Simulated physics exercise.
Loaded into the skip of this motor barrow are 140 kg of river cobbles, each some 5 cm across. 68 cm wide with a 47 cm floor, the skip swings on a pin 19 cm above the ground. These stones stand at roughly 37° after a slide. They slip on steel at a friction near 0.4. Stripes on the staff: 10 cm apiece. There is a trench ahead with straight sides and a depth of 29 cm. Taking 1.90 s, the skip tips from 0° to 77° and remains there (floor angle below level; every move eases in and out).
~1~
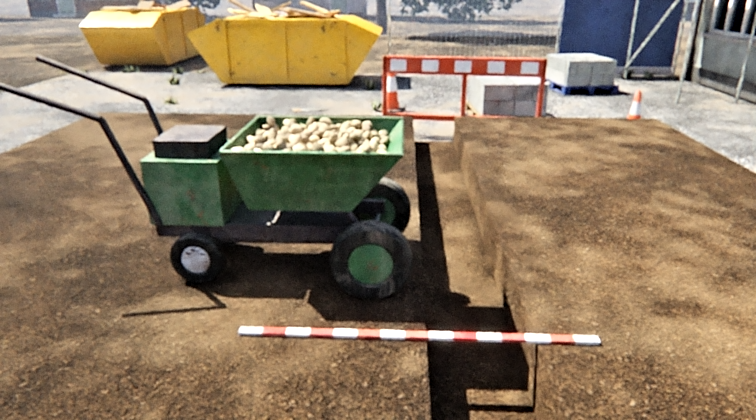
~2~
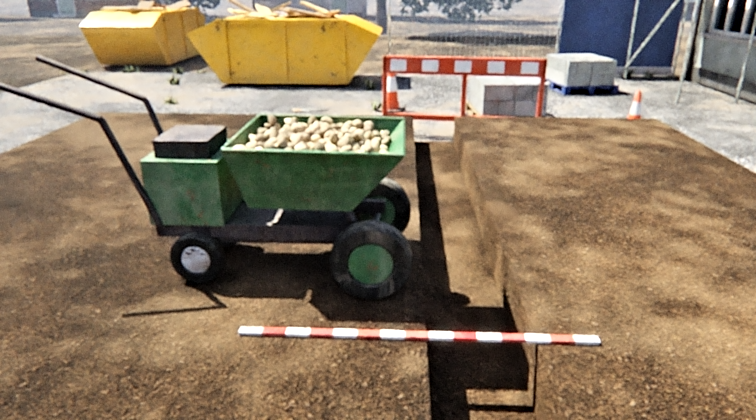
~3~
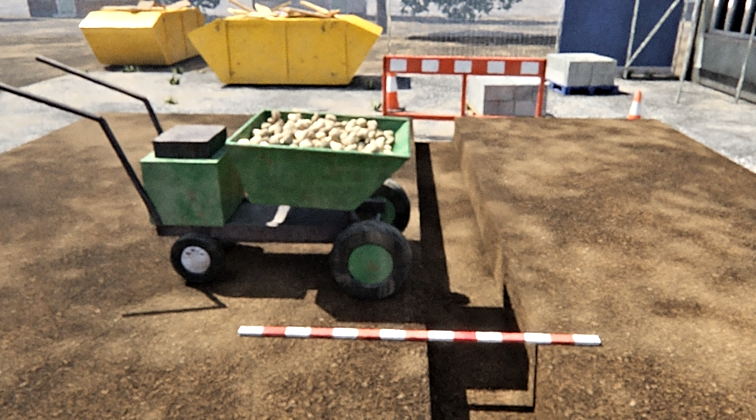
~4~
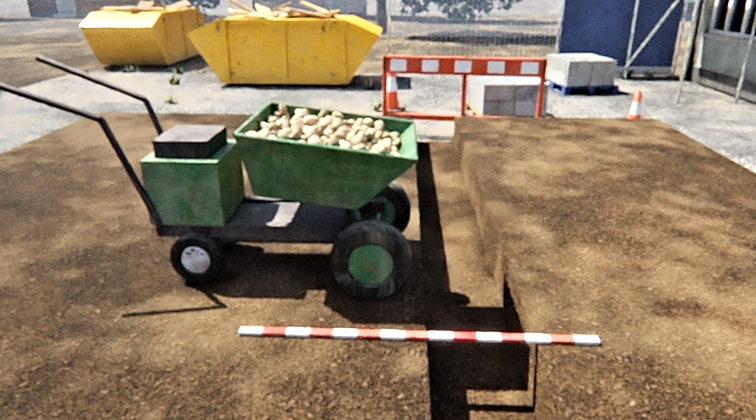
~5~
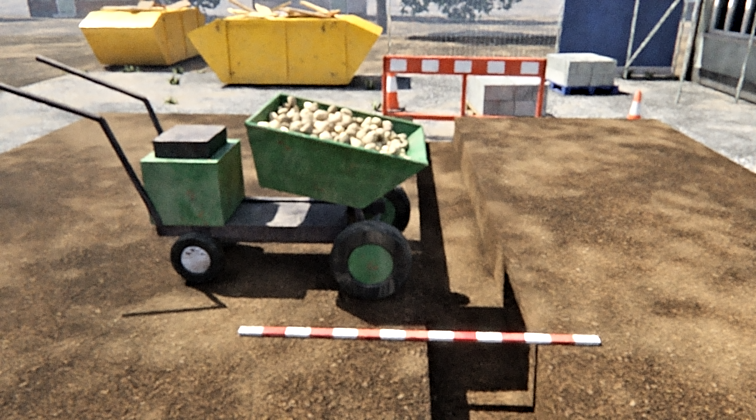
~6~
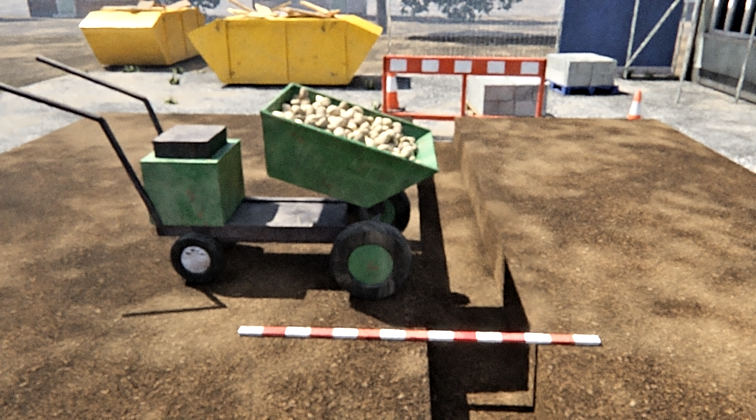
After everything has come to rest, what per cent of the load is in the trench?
I would say 53 percent.
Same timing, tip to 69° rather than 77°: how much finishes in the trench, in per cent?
It comes out at about 55 percent.
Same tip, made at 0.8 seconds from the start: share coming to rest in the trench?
About 40 percent, I'd say.
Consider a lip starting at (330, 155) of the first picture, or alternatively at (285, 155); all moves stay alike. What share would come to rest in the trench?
Estimates: 100 % then 80 %.
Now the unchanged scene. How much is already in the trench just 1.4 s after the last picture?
About 35%.
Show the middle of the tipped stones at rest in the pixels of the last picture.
Centre estimate: Around (504, 292).
Then, 0.8 s after the last picture the floor is at 65°, 94 % in the skip, 5 % in the trench; the foremost stones are at (507, 231).
Then, 1.4 s after the last picture the floor is at 77°, 23 % in the skip, 33 % in the trench, 43 % past the trench; the foremost stones are at (620, 251).
Then, 1.7 s after the last picture the floor is at 77°, 5 % in the skip, 46 % in the trench, 49 % past the trench; the foremost stones are at (651, 246).
Then, 3.7 s after the last picture the floor is at 77°, 0 % in the skip, 53 % in the trench, 47 % past the trench; the foremost stones are at (678, 265).
